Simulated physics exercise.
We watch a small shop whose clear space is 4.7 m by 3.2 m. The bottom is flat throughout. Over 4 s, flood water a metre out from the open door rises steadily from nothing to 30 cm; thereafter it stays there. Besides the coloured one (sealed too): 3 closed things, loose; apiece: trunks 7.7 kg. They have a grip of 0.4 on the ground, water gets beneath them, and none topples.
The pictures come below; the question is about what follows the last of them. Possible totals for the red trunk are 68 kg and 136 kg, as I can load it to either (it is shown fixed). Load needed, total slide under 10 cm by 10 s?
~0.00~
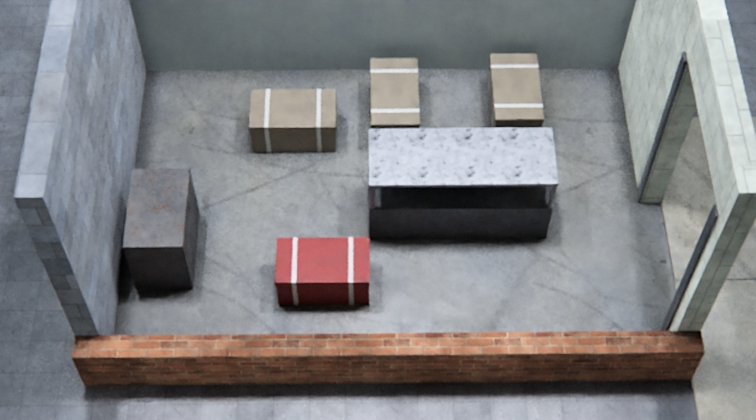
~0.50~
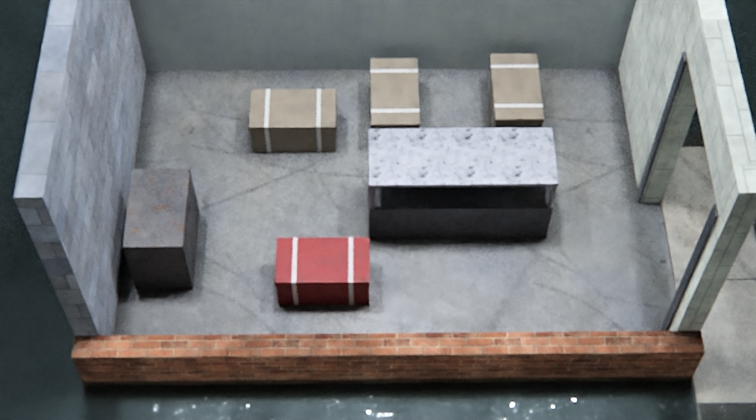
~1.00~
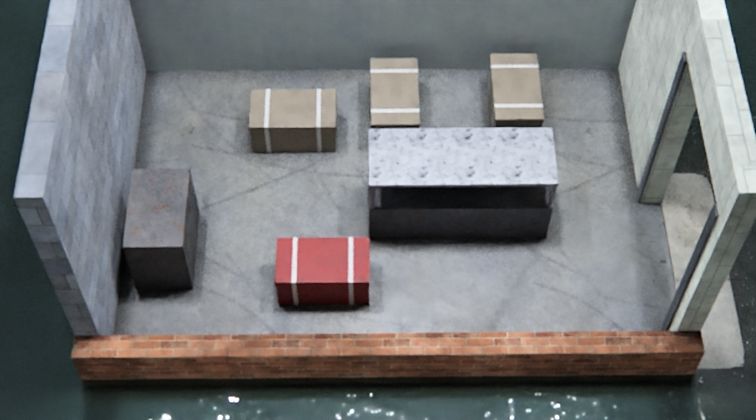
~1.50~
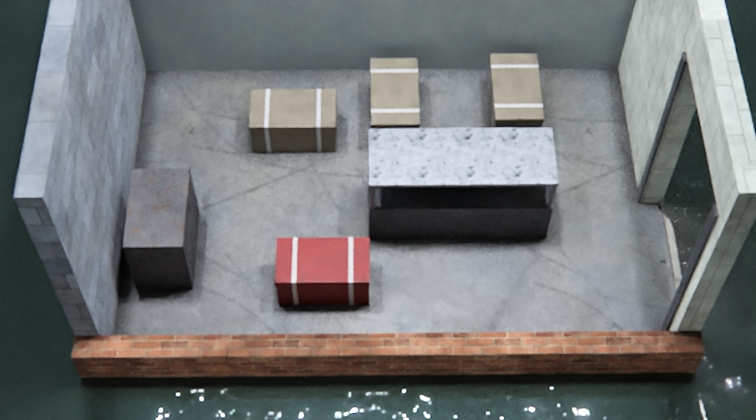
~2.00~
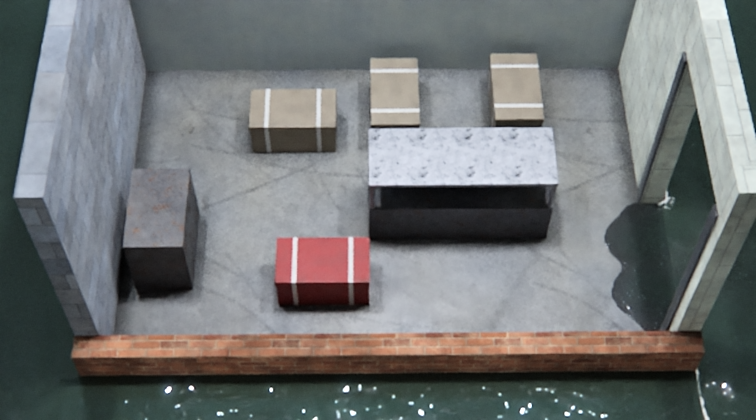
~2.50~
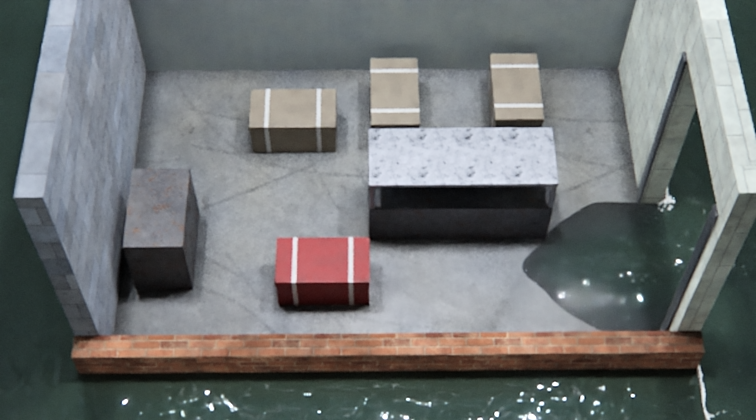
It needs the heavy one.
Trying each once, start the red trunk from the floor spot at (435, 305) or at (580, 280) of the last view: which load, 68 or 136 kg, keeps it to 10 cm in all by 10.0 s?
In turn: Only the heavier mass works; only the heavier mass works.
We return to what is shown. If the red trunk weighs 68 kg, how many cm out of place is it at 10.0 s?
Displacement near 50 cm.
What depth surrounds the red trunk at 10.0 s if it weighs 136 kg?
16 cm, roughly.
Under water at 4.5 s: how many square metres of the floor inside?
Around 7.0 m2 of it.
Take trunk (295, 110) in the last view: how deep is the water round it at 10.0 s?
About 18 cm.
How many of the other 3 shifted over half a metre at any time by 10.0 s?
The tally stands at 3.
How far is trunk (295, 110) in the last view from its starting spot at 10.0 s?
In that order: 60 centimetres.
After 3.5 s the red trunk would be 0 cm from its start with 68 kg and 0 cm from its start with 136 kg; 0 cm of water round it then.
After 4.5 s the red trunk would be 0 cm from its start with 68 kg and 0 cm from its start with 136 kg; 5 cm of water round it then.
After 7.0 s the red trunk would be 18 cm from its start with 68 kg and 0 cm from its start with 136 kg; 12 cm of water round it then.
After 10.0 s the red trunk would be 45 cm from its start with 68 kg and 0 cm from its start with 136 kg; 16 cm of water round it then.
